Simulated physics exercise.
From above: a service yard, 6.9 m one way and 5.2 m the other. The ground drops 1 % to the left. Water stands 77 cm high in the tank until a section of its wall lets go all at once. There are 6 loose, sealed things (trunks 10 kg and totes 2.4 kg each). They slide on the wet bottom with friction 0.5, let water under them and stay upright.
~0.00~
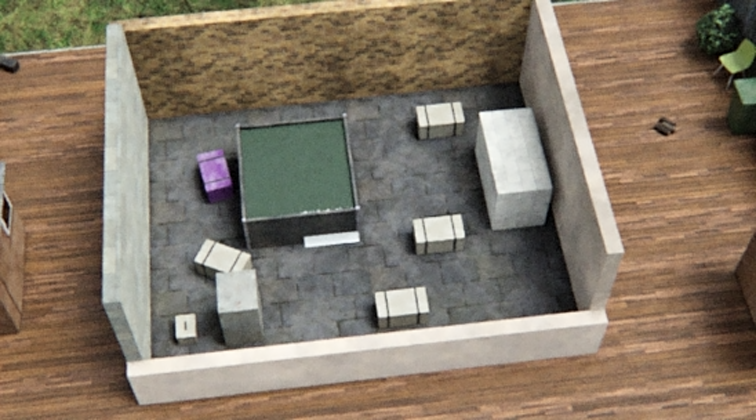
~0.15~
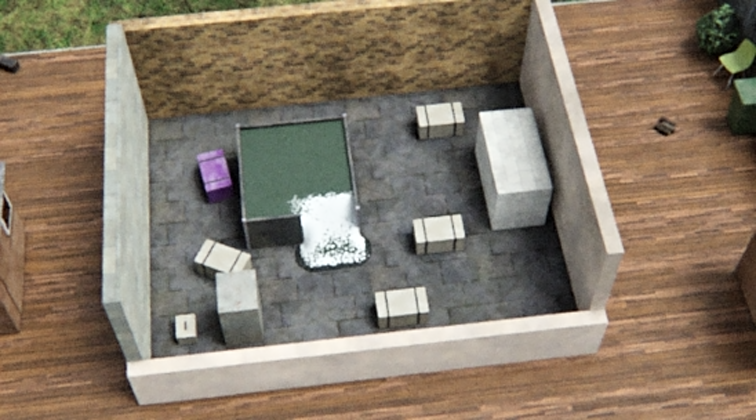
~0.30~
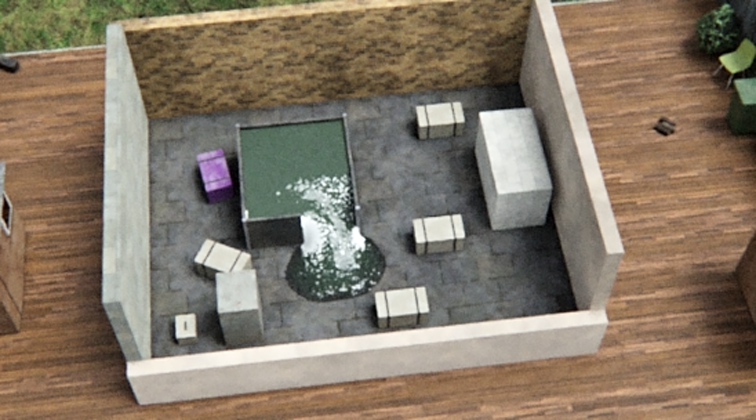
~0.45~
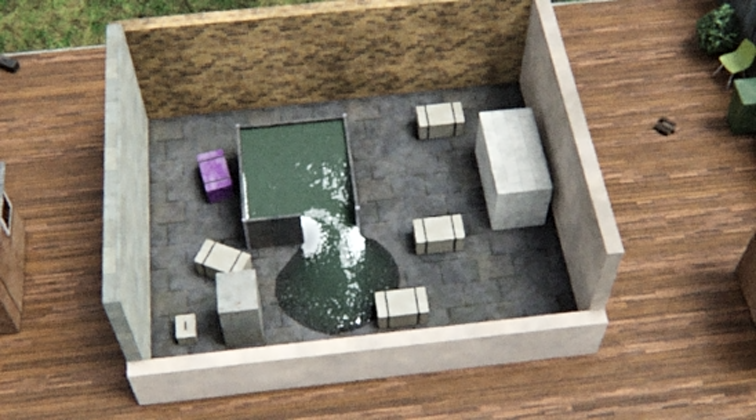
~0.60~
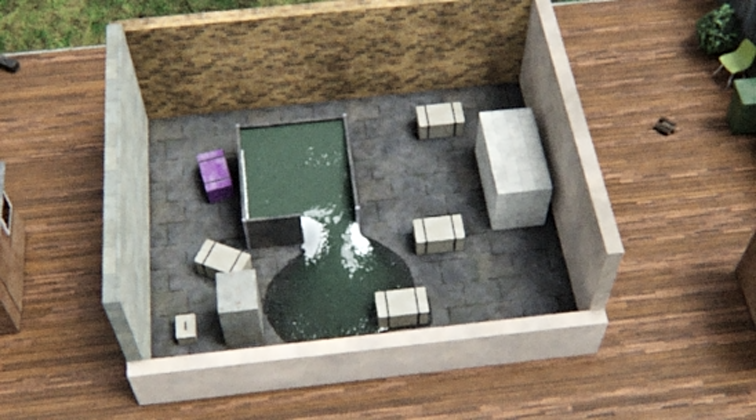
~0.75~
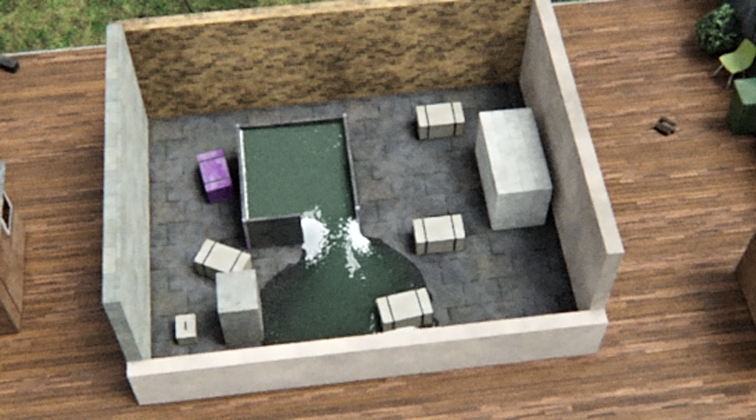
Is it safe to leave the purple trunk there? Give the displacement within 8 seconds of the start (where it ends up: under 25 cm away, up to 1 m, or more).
The purple trunk travels far.
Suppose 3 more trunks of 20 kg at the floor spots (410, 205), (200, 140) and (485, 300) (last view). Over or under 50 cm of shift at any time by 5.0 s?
In that order: Short of it, short of it, past it.
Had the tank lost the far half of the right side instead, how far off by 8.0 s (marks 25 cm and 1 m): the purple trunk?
Then the purple trunk barely shifts.
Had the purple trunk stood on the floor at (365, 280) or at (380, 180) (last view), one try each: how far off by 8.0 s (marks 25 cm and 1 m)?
In that order: It ends far away; it ends far away.
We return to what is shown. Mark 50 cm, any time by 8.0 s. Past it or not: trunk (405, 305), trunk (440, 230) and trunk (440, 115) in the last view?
In turn: Past it, more, short of it.
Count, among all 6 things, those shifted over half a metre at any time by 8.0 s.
5 of them.
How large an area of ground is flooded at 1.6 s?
Some 12 m2.
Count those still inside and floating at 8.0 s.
At that moment 5.
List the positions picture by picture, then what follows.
The first frame shows the purple trunk at (215, 170) rests on the ground; 3.5 m2 under water; 0 of 6 have shifted.
The second frame shows the purple trunk at (215, 170), on the bottom; water covers 4.2 m2; 0 of 6 have shifted.
The third frame shows the purple trunk at (215, 170) rests on the ground; water covers 5.1 m2; 0 of 6 have shifted.
The fourth frame shows the purple trunk at (215, 170) rests on the ground; 6.2 m2 under water; 0 of 6 have shifted.
The fifth frame shows the purple trunk at (215, 170) rests on the ground; 7.5 m2 under water; 0 of 6 have shifted.
The sixth frame shows the purple trunk at (215, 170) rests on the ground; 8.3 m2 under water; 1 of 6 have shifted.
After 1.6 s the purple trunk is near (215, 170), 0.0 m from its start, aground; 1 afloat.
After 3.6 s the purple trunk is near (215, 169), 0.0 m from its start, aground; 2 afloat.
After 5.6 s the purple trunk is near (226, 128), 0.9 m from its start, aground; 3 afloat.
After 8.0 s the purple trunk is near (299, 119), 1.8 m from its start, afloat; 5 afloat.
